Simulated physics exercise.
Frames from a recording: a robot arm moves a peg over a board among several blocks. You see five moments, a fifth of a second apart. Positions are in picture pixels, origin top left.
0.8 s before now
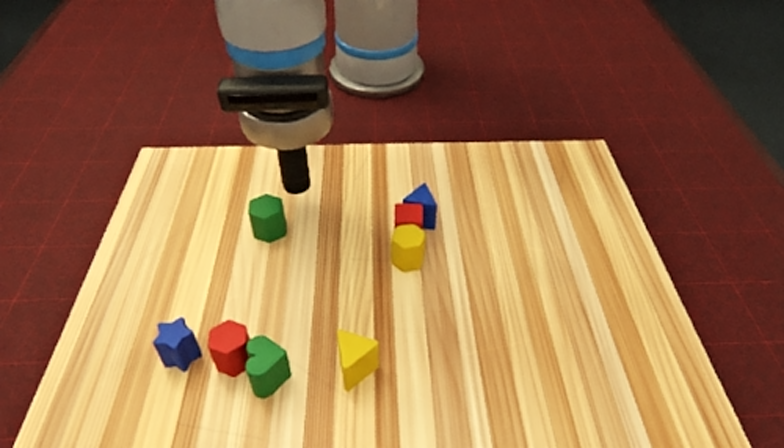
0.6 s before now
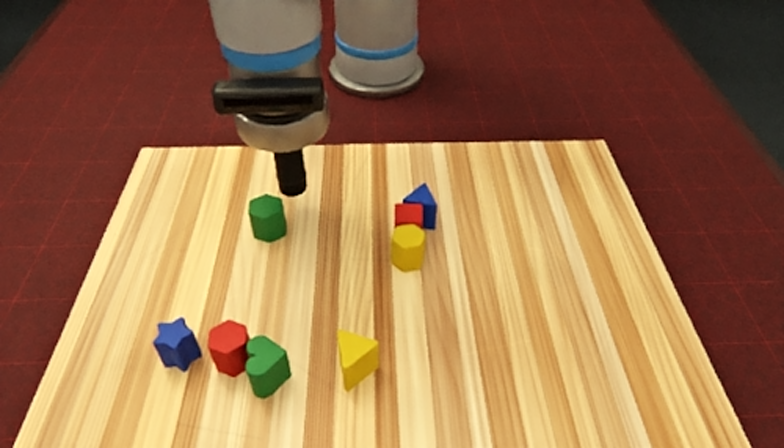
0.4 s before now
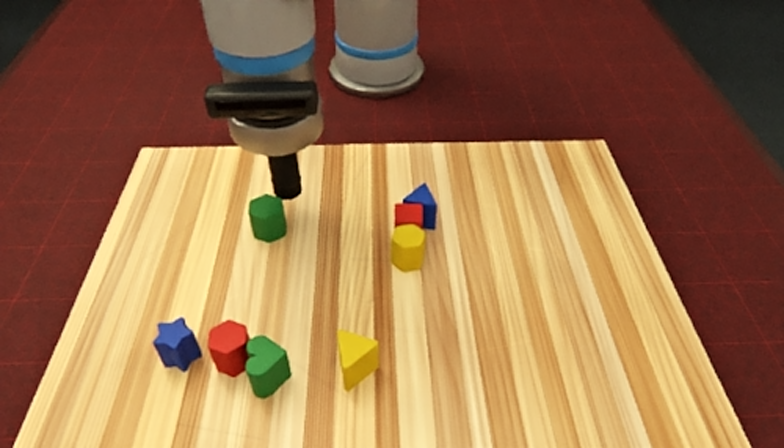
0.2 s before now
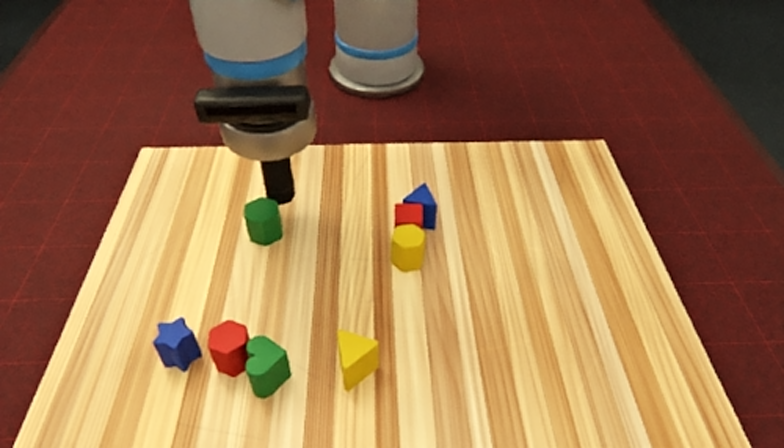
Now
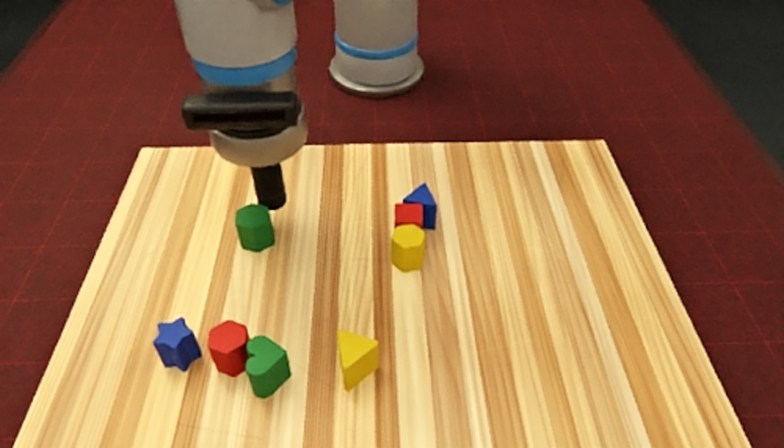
Robot arm easing its black peg left and slightly forward over a wooden board, nudging a green block among colourful blocks.
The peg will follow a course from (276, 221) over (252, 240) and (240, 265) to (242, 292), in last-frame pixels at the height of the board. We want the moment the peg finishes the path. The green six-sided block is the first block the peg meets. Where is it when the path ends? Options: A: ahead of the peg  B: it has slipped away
Option B.
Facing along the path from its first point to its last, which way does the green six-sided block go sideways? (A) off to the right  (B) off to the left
The correct letter is A.
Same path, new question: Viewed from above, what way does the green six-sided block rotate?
Seen from overhead, it turns clockwise.
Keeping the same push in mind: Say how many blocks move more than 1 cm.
Put simply, one block is moved more than 1 cm.
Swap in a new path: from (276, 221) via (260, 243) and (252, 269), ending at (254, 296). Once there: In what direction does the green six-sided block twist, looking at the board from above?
The turn is clockwise.
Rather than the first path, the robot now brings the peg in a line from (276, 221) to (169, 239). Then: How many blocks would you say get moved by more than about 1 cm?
It displaces one.
What follows on the original path. One third of the way, peg (248, 222); green six-sided block (226, 236).
Two thirds of the way, peg (235, 247); green six-sided block (205, 259), turned 30° clockwise.
At the end, peg (237, 274); red six-sided block not moved; green six-sided block (197, 275), turned 85° clockwise.
